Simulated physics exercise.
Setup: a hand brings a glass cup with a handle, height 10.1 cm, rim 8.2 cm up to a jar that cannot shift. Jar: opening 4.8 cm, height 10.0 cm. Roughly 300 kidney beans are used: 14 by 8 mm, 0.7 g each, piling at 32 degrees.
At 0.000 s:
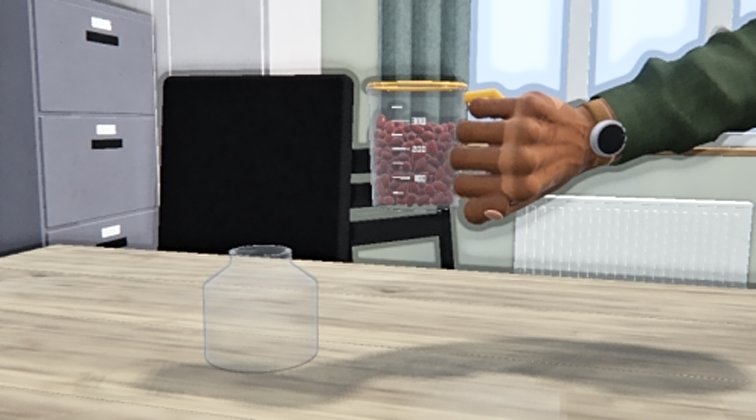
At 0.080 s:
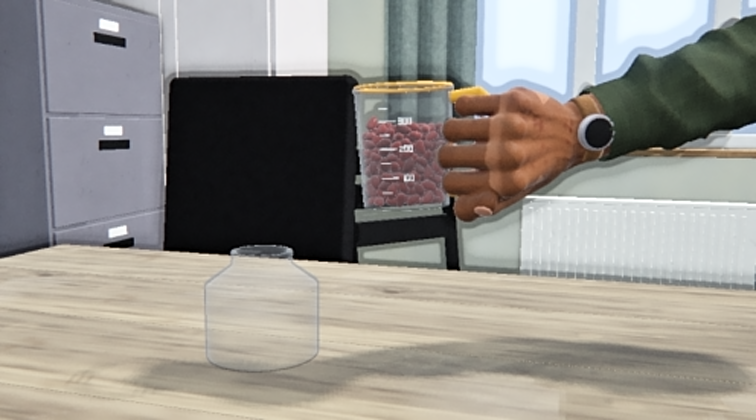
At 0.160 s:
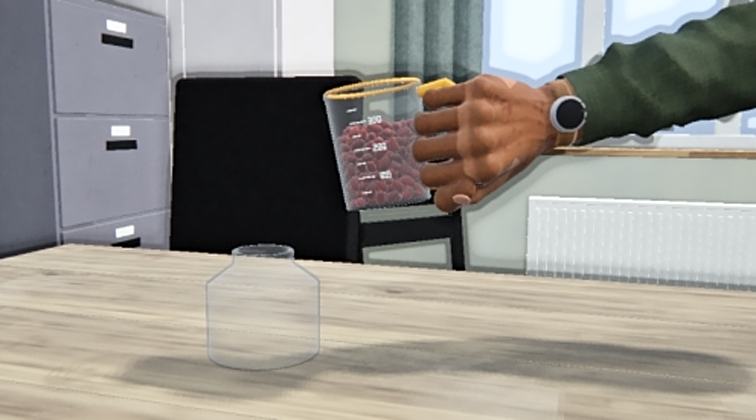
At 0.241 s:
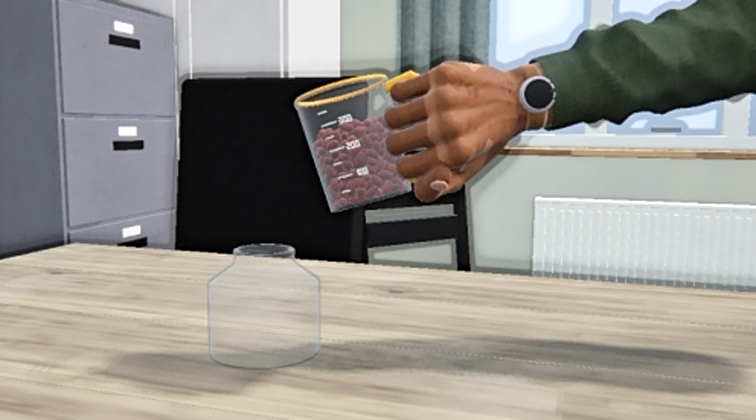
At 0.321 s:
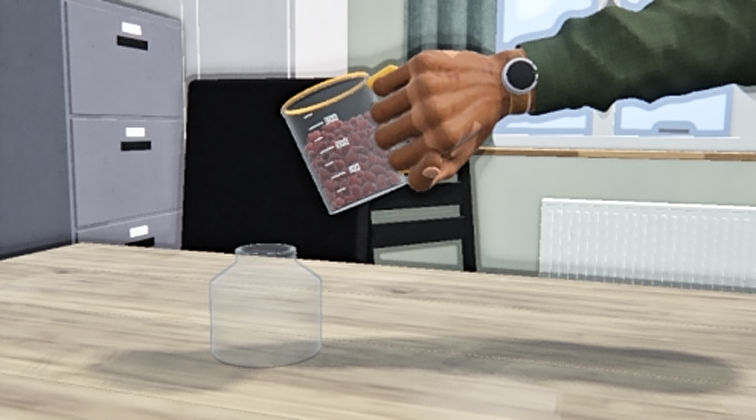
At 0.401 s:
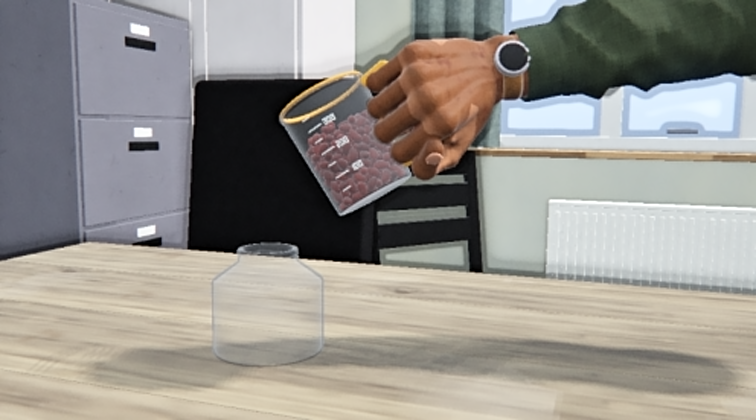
In a room with a filing cabinet and a black chair, a hand in a green sleeve holds a clear measuring cup of dark red beans upright above a wooden table with an empty glass jar. The hand carries the cup left, tilting it gradually, then keeps tilting it further left near the jar.
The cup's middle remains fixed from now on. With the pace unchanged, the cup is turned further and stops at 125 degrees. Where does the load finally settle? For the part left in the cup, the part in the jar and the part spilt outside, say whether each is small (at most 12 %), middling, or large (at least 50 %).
Still above - small, jar - middling, spilt - large.
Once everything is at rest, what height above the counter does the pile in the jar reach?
Roughly 3.0 cm.
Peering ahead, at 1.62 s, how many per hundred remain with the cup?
It comes out close to 5 per cent.
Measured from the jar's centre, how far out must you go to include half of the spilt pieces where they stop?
16 cm.
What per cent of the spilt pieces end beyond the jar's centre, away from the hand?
About 20 percent of the spill.
After 0.88 s, tilt 76 degrees; the cup holds 100 %, the jar 0 %.
Then, at 1.21 s, tilt 106 degrees; the cup holds 90 %, the jar 5 %.
Then, at 1.62 s, tilt 125 degrees; the cup holds 5 %, the jar 30 %.
In the end, at 3.0 s, still above 0 %, jar 35 %, spilt 65 %.
